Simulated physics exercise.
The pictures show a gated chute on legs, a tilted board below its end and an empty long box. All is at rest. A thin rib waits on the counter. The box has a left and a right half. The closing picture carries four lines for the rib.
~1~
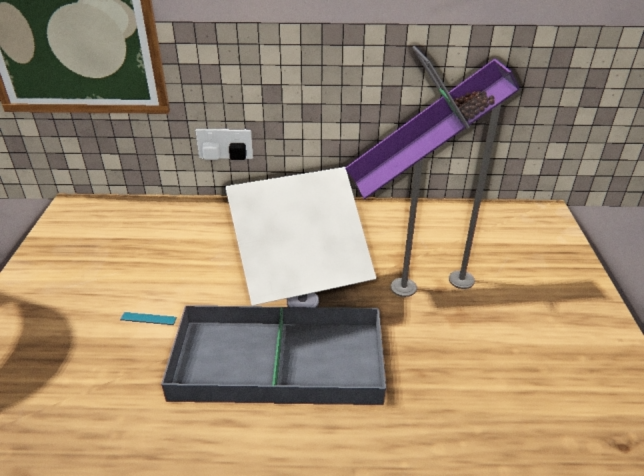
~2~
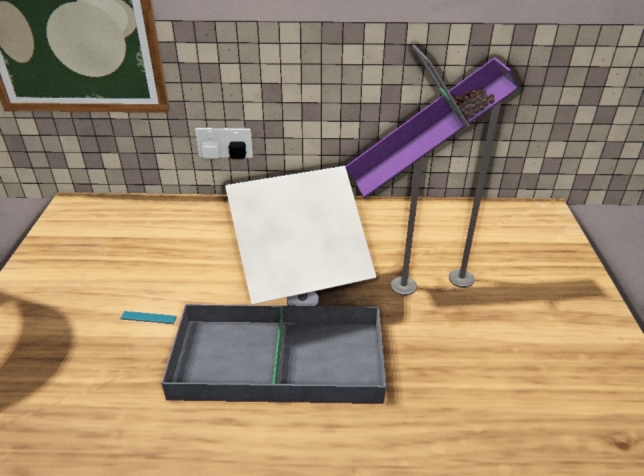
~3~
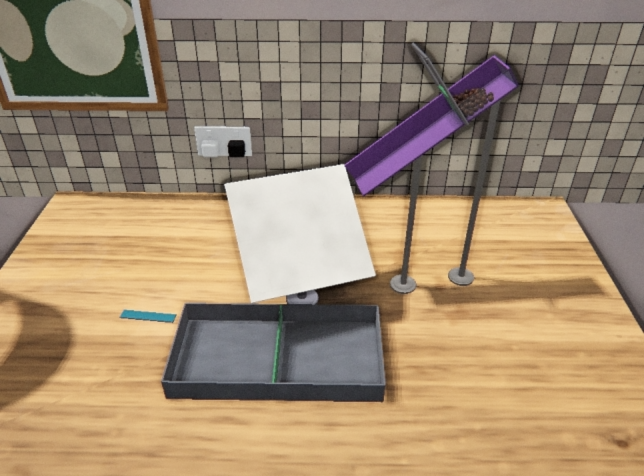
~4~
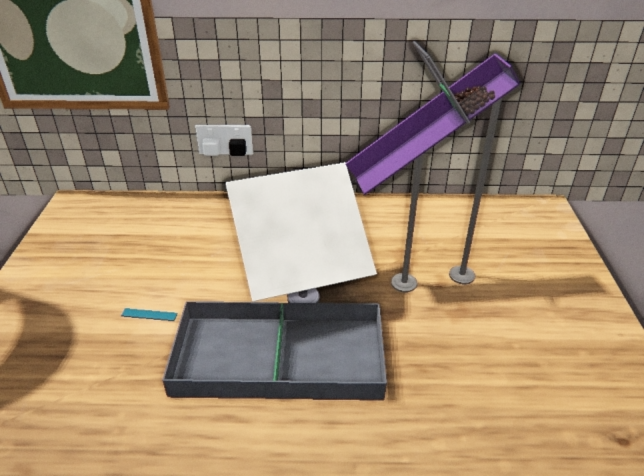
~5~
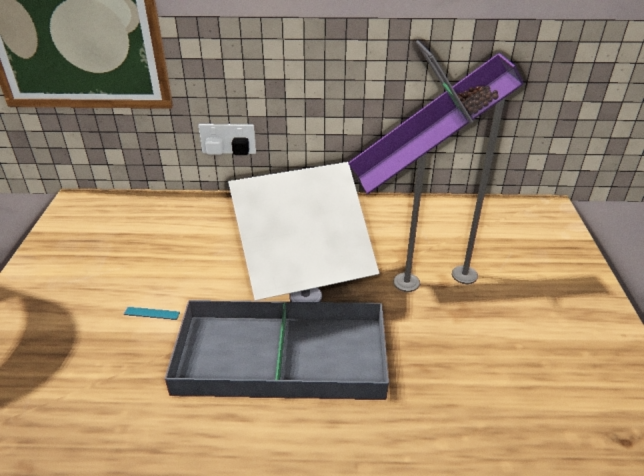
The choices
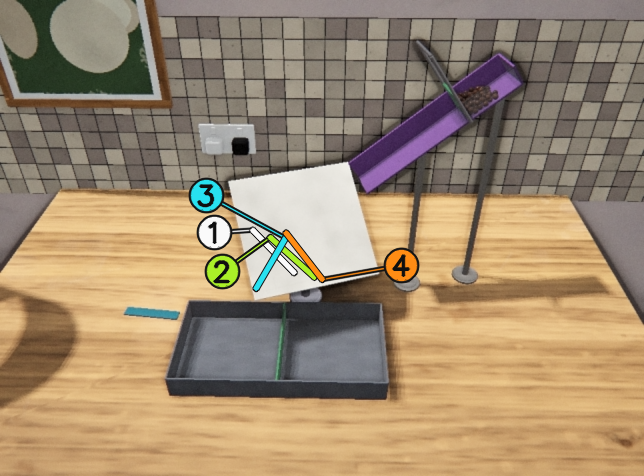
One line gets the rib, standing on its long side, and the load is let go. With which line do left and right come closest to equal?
Line 3 does it best.
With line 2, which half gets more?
More lands on the right.
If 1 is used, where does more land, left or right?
Right.
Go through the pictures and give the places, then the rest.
The first picture shows load behind the gate near (469, 103), chocolate balls; lip of the chute near (360, 191), sloping fairly steeply.
The second picture shows middle of the board near (301, 231), tilted fairly steeply; middle of its low edge near (316, 290); of its high edge near (287, 175).
The third picture shows front corners of the box near (162, 382) and (385, 385); front end of its middle wall near (273, 383); gate still shut near (447, 95).
The fourth picture shows middle of the load near (470, 98); lip near (360, 186).
The fifth picture shows middle of the load near (473, 98); lip near (363, 186).
On the marked copy, line 1 from (252, 230) to (294, 272); line 2 from (270, 237) to (314, 277); line 3 from (285, 238) to (256, 288); line 4 from (286, 232) to (322, 279).
For line 1, of what is caught, a small share in the left half, the bulk in the right.
For line 2, of what is caught, a small share in the left half, all but a few in the right.
For line 3, of what is caught, close to two thirds in the left half, close to a third in the right.
For line 4, of what is caught, only a few in the left half, all but a few in the right.
